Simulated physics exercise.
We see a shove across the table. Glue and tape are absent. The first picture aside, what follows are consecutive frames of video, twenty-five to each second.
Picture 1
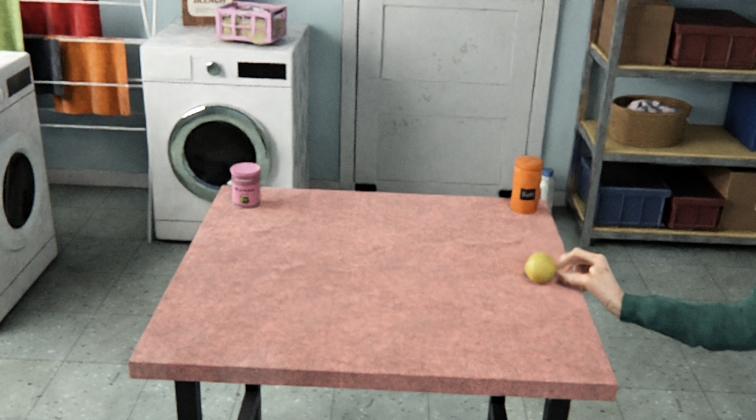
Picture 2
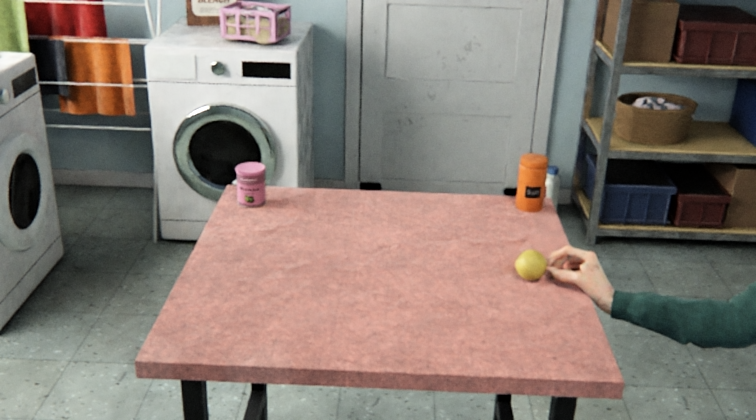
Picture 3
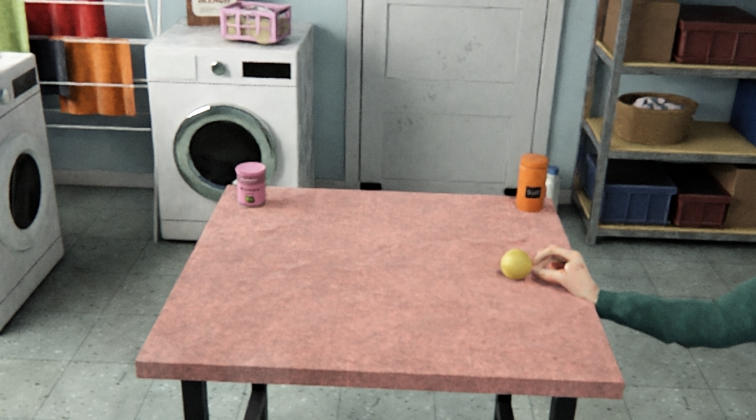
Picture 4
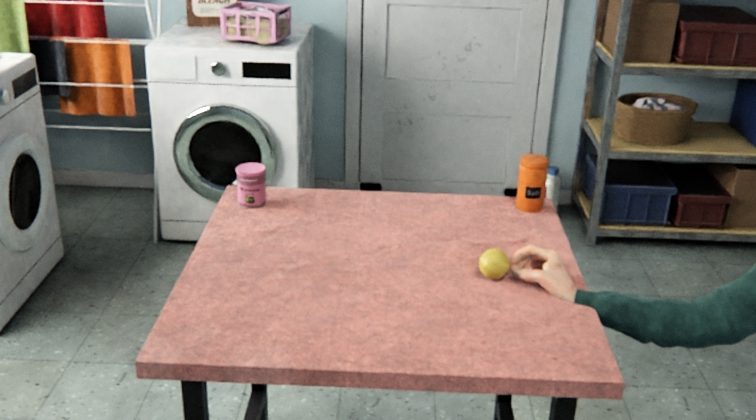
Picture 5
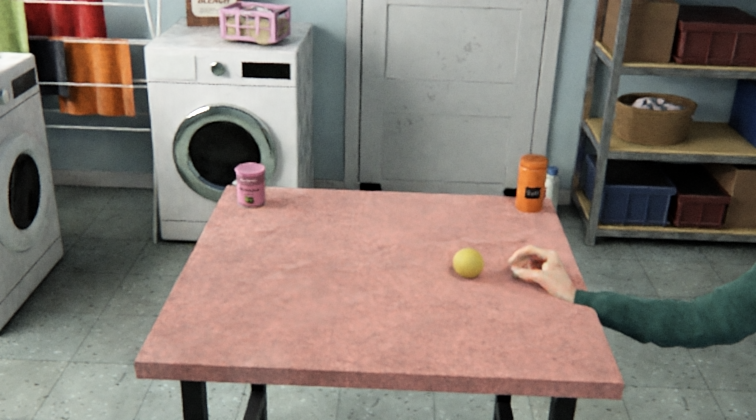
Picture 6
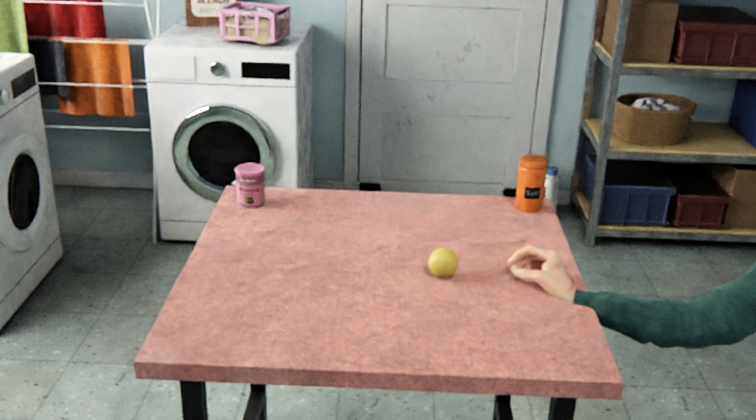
A yellow lemon being pushed leftward by a hand across a pink tabletop, then rolling clear of the fingers in a laundry room.
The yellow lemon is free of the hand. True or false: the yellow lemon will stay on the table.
False.
Then, 0.20 s later than the last frame, yellow lemon moved well along near (324, 257).
Then, 0.40 s later than the last frame, yellow lemon moved well along near (211, 253).
Then, 0.70 s later than the last frame, yellow lemon now off the table.
Then, 0.90 s later than the last frame, things are still on the move.
When it is over, off the table, yellow lemon.
